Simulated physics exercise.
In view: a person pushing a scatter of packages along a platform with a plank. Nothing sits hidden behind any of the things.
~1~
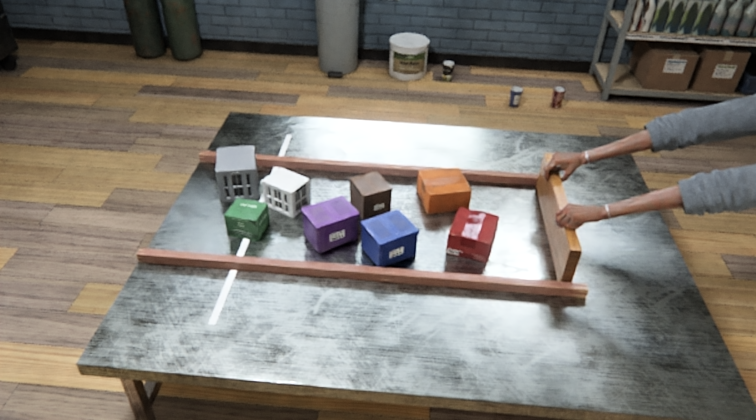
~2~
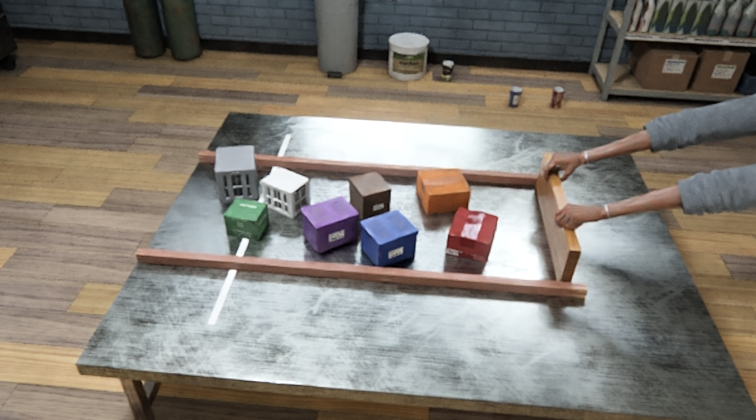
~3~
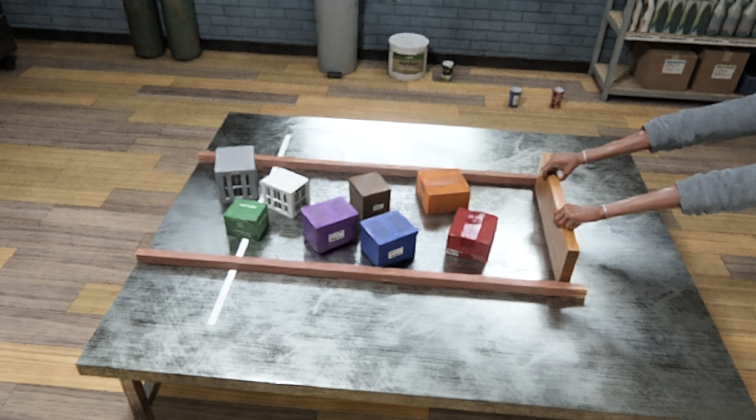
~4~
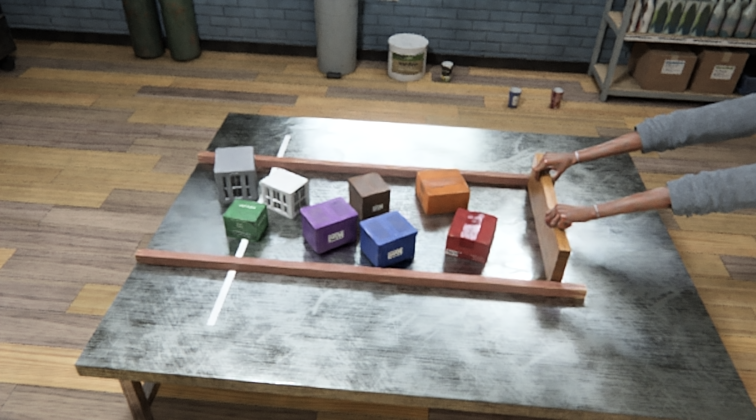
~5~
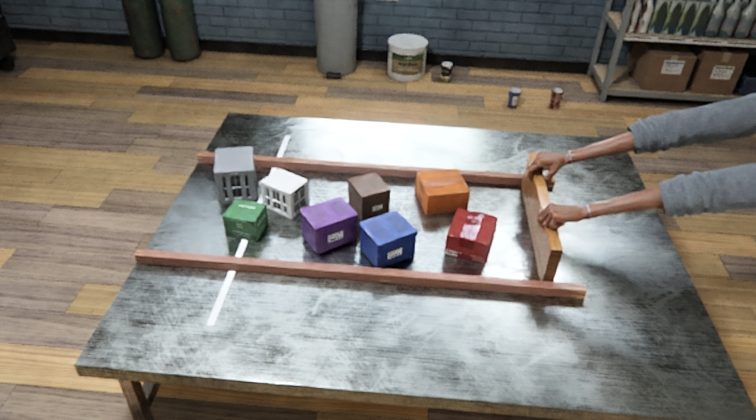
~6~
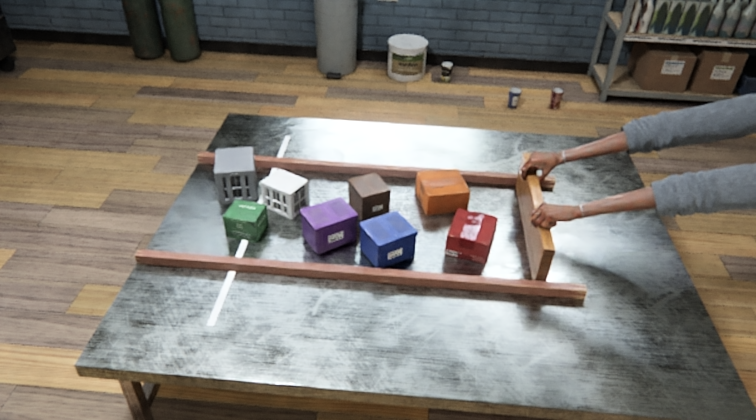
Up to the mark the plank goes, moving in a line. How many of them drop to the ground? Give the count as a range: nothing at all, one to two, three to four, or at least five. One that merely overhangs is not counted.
The count is one to two.
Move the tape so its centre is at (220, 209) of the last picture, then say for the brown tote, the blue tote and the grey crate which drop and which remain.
Per object: Brown tote stays, blue tote goes, grey crate goes.
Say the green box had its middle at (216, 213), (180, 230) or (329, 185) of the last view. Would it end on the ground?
In order of the places given, the green box is gone, then is gone, then rests steady.
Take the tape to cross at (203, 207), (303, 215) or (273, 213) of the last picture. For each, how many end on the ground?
Down on the ground: 5, 0 and 0.
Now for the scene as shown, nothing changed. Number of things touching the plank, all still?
3.
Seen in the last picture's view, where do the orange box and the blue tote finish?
In the last picture the orange box sits around (249, 169) and the blue tote around (176, 232).
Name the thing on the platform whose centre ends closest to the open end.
The grey crate.
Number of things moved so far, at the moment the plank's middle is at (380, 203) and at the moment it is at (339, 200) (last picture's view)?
Moved so far: 5, later 7.
A little later, none off yet; grey crate at rest near (236, 175); green box at rest near (246, 221); white crate at rest near (285, 194).
Next, none off yet; grey crate shifted a little near (226, 173); green box shifted about its own width near (199, 216); white crate shifted about its own width near (257, 190).
When it is over, the number that fall off is one or two; down, green box.
